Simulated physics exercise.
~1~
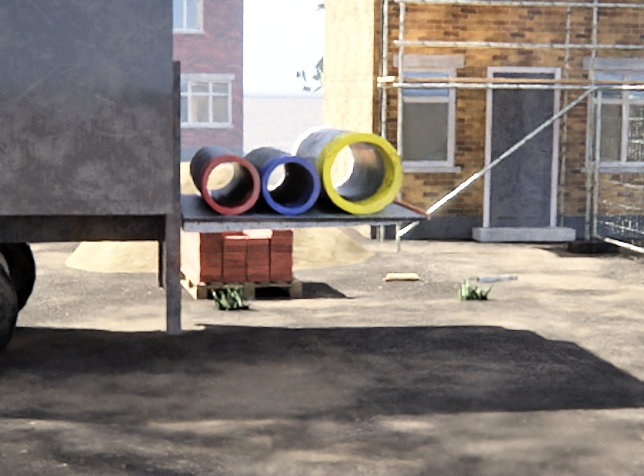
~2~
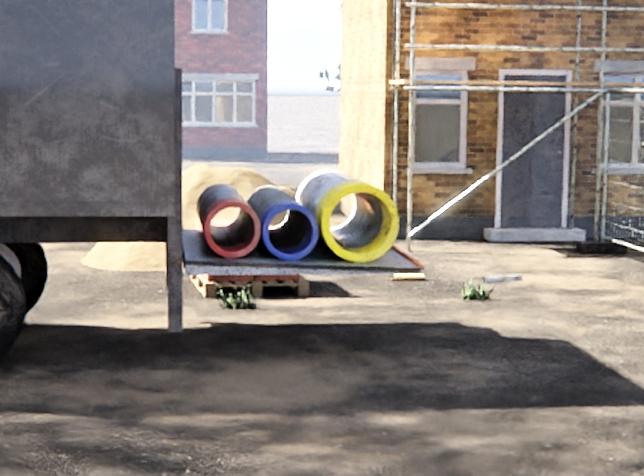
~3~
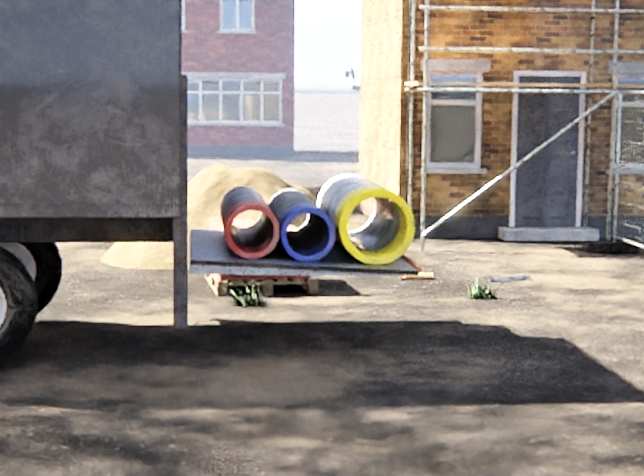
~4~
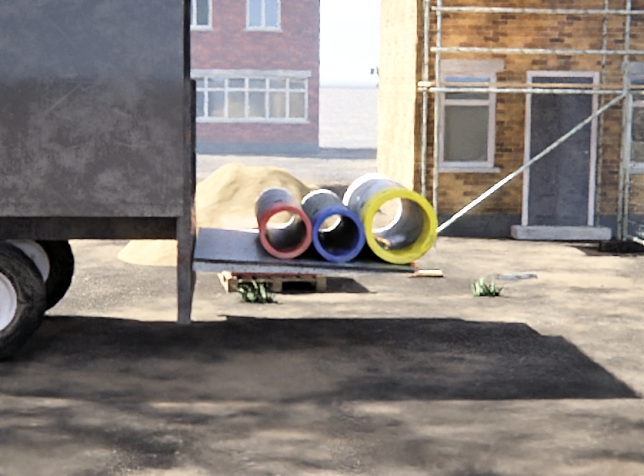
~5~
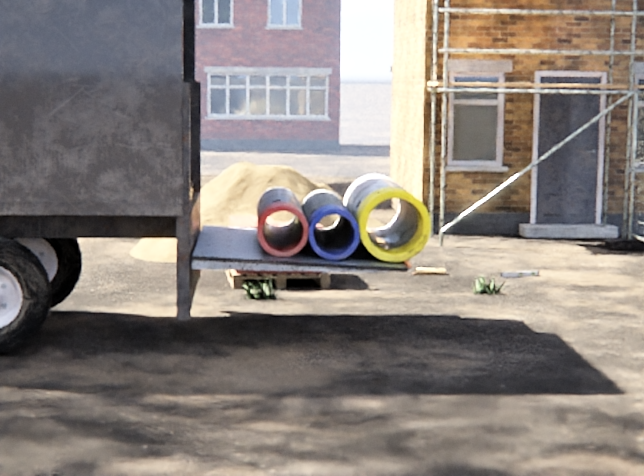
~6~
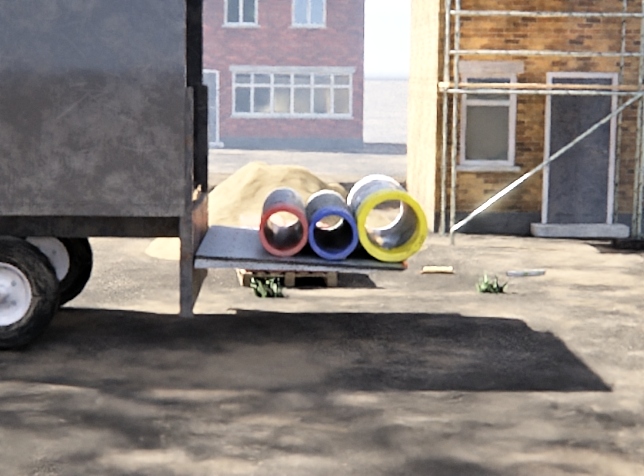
A tail-lift platform carrying three pipes, ringed red, blue and yellow, dropped a little and tilted outwards, and the pipes rolled right a short way towards its outer edge, then came to rest side by side with all of them still aboard.
